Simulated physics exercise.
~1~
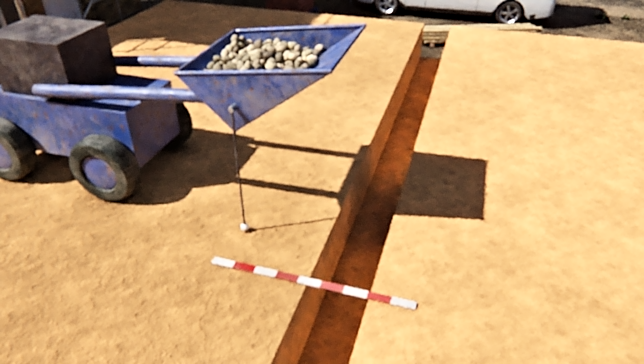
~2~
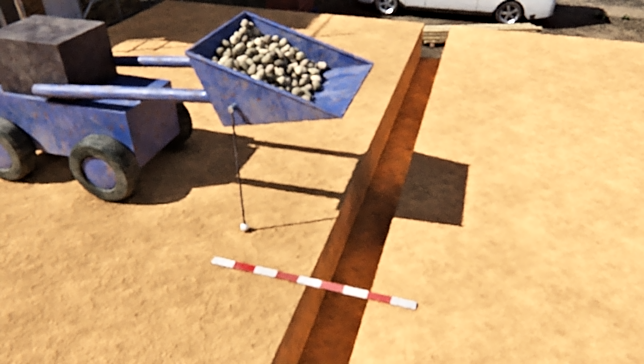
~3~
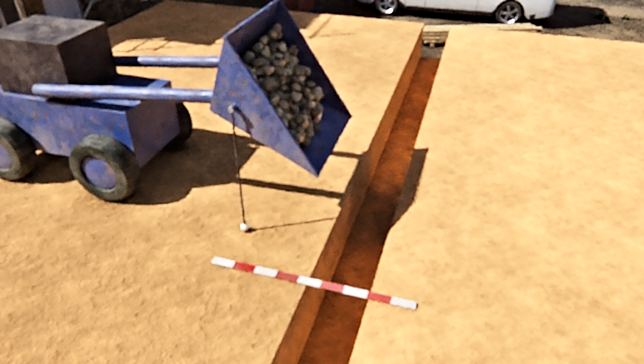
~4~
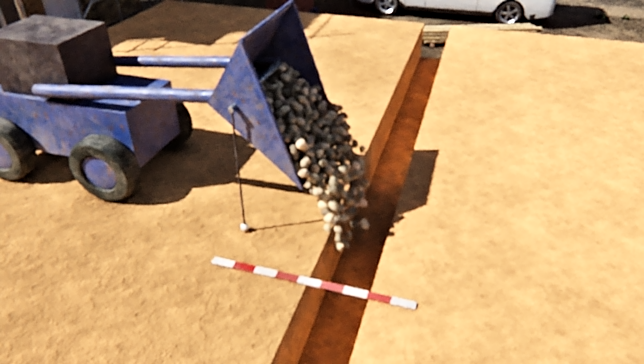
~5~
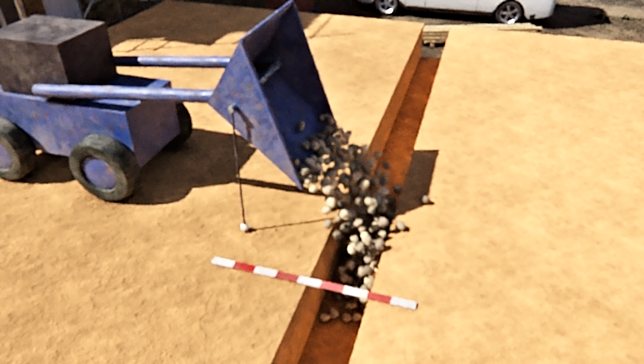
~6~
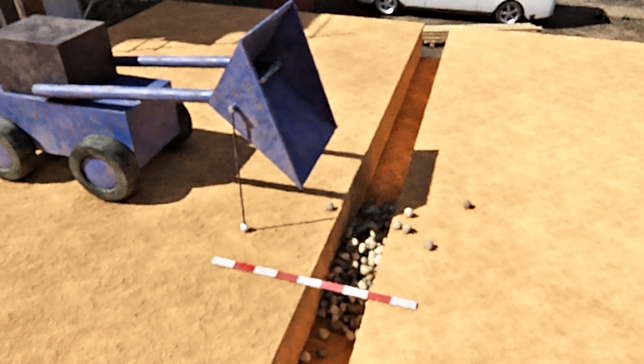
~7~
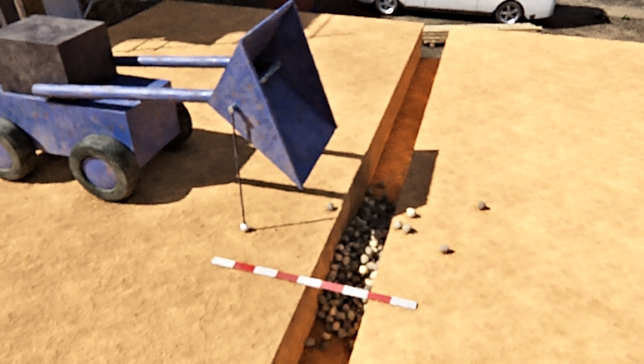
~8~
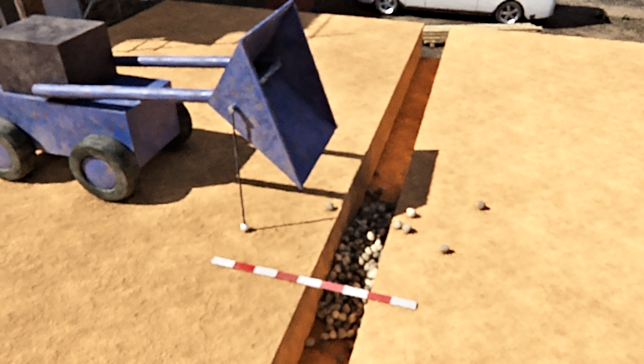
A blue loader tips its bucket and pours round stones into the trench, scattering a few.
